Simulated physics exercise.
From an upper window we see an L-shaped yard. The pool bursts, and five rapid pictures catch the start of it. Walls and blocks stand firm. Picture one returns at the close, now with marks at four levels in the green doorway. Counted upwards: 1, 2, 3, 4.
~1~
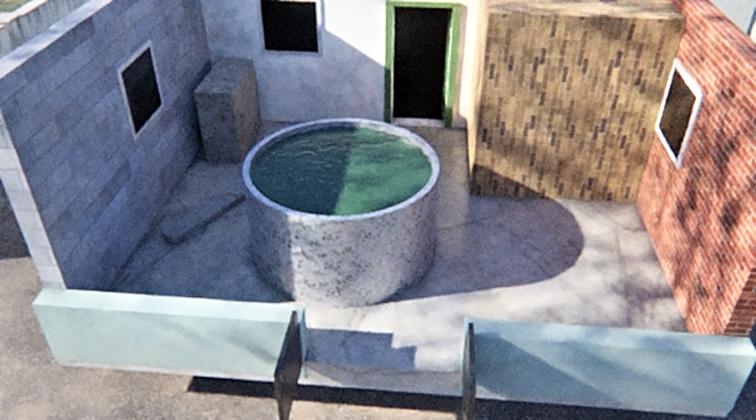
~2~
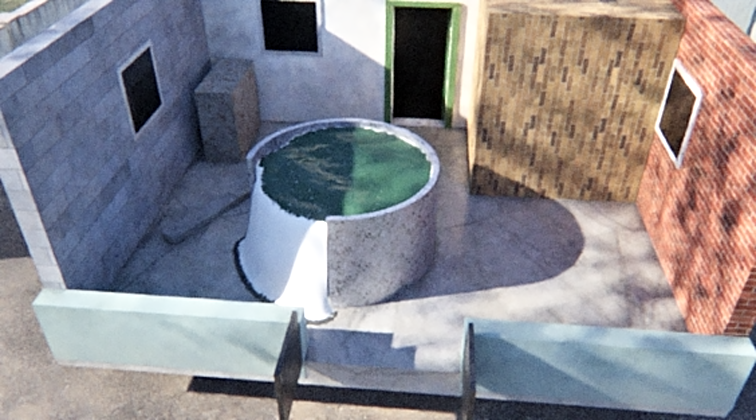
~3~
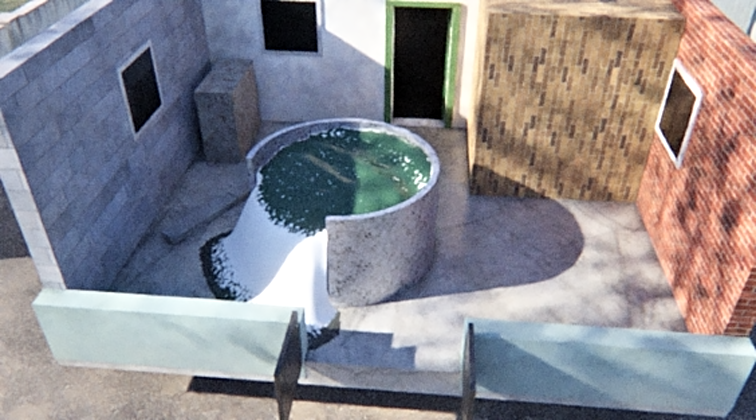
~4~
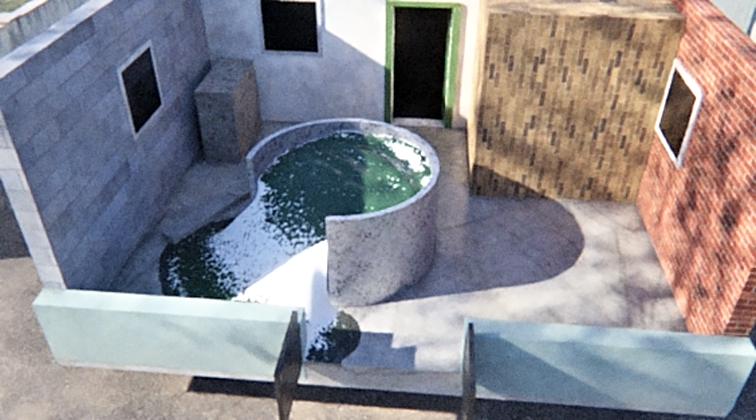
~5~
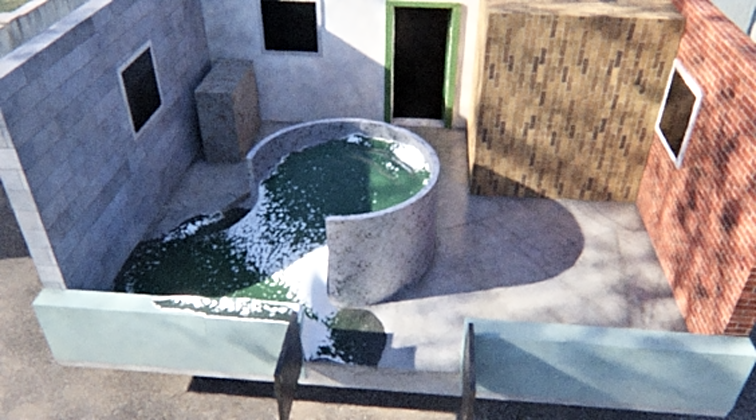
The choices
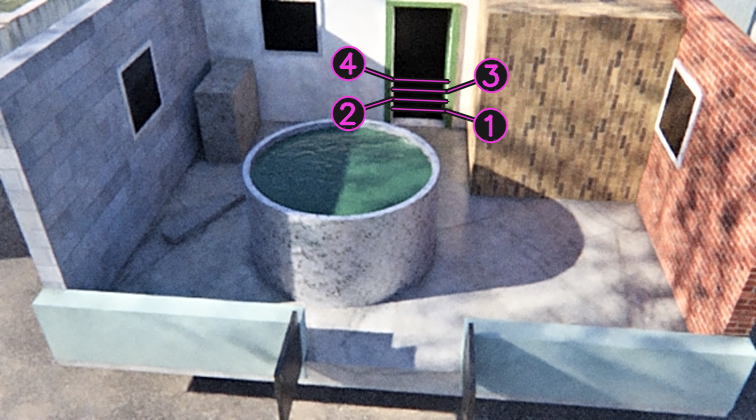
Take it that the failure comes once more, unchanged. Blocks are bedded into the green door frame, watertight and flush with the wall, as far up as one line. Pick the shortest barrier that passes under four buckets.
Mark 1 just does it.
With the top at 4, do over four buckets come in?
No, that is safe.
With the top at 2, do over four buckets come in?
No.
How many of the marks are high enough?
All of them.
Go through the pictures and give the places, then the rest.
Water in the pool at rest, its middle at (342, 169); foot of the green doorway at (418, 126); open gate at (384, 308).
Water covers 2 % of the ground and shows as far out as (249, 238).
Water covers 6 % of the ground and shows as far out as (214, 241).
Water covers 12 % of the ground and shows as far out as (198, 229).
Water covers 18 % of the ground and shows as far out as (135, 249).
On the marked copy, 1 at (418, 109); 2 at (419, 100); 3 at (419, 90); 4 at (420, 80); from the bottom up 1, 2, 3, 4.
With 1, a bucket or two gets in.
With 2, nothing gets over.
With 3, nothing gets over.
With 4, nothing gets over.
